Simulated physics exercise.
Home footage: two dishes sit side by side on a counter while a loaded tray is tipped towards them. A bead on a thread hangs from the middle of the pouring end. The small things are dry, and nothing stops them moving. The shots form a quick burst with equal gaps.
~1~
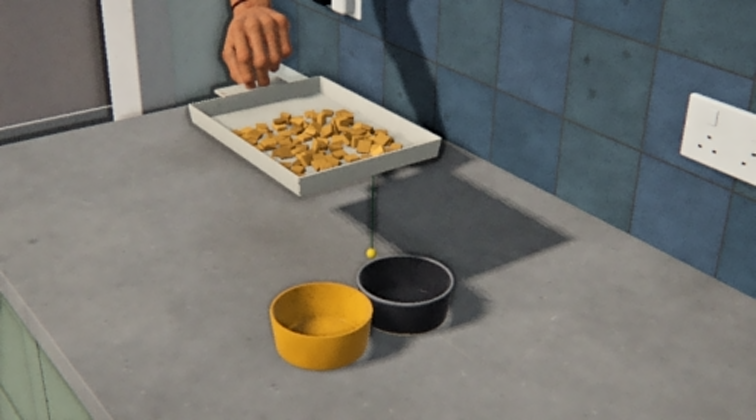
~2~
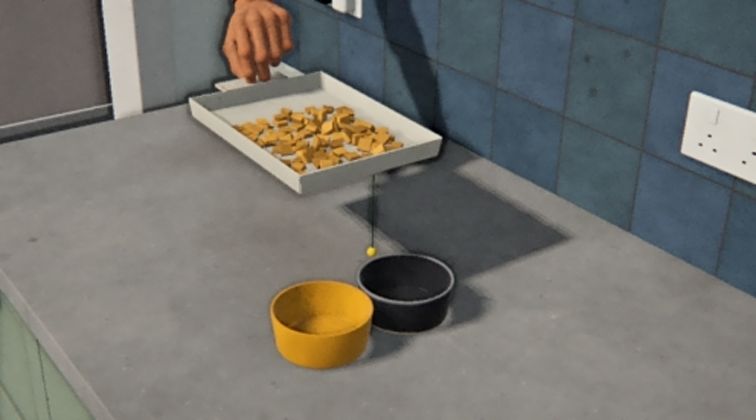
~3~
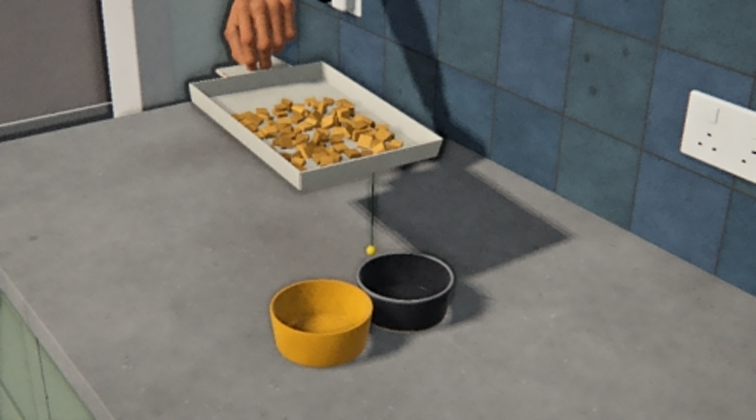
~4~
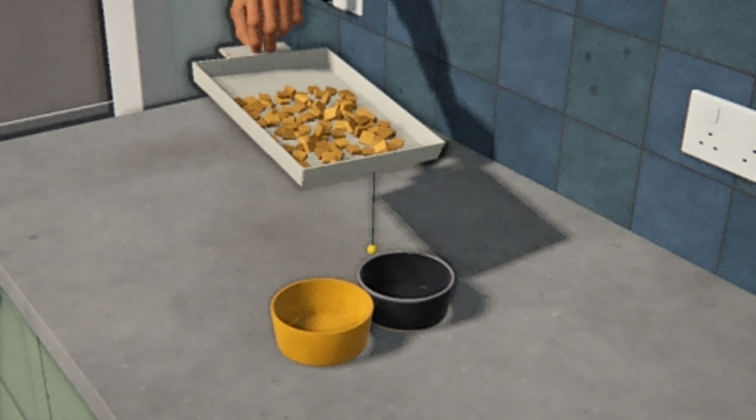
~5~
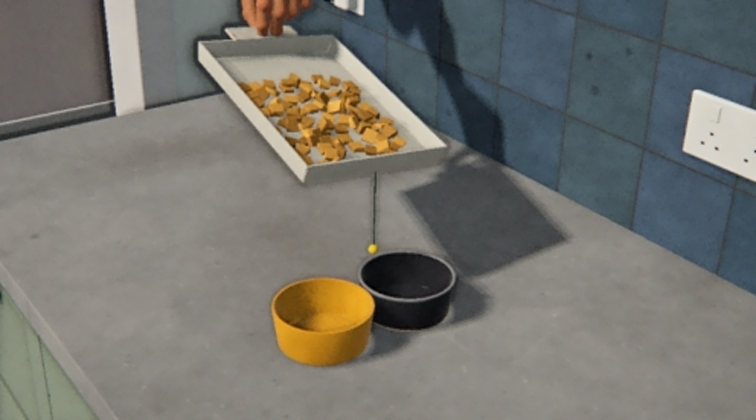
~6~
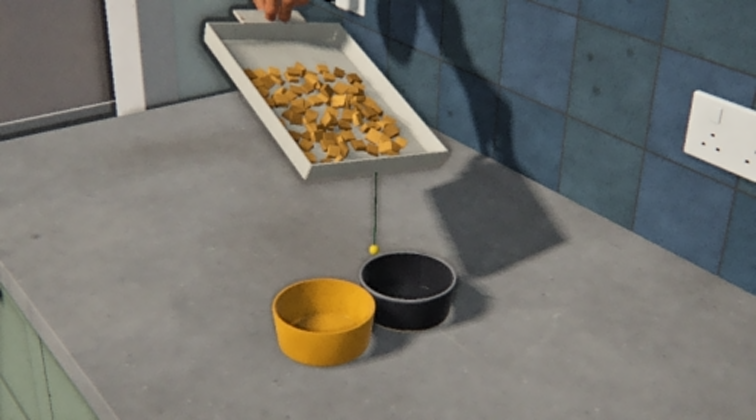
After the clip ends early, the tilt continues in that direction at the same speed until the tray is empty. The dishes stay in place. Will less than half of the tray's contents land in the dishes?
Yes, less than half gets in.
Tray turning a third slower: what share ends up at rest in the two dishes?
Roughly 40 percent, give or take.
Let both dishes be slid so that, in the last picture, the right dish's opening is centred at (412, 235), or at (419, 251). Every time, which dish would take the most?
For the first placement, the right-side one; for the second placement, the right-side one.
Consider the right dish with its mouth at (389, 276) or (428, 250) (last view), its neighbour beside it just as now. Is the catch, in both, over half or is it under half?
The pair would catch the lesser share the first time and the greater share the second time.
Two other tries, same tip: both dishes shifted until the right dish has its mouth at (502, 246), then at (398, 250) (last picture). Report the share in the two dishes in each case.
It works out to 50 percent and then 40 percent.
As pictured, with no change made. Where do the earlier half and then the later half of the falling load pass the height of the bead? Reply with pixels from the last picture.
(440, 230) first, (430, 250) later.
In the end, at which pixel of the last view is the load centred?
Somewhere close to (437, 286) in the last picture.
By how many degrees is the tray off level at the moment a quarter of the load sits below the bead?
That would be about 100 degrees from level.
Soon, tray tipped steeply; all on the tray.
A while on, tray tipped past a quarter turn; about two thirds on the tray; a small part in the right dish; about a quarter outside both; a stray few in the air.
Towards the end, tray tipped past a quarter turn; about a third in the right dish; about two thirds outside both.
Finally, tray tipped past a quarter turn; none in the left dish; about a third in the right dish; about two thirds outside both.
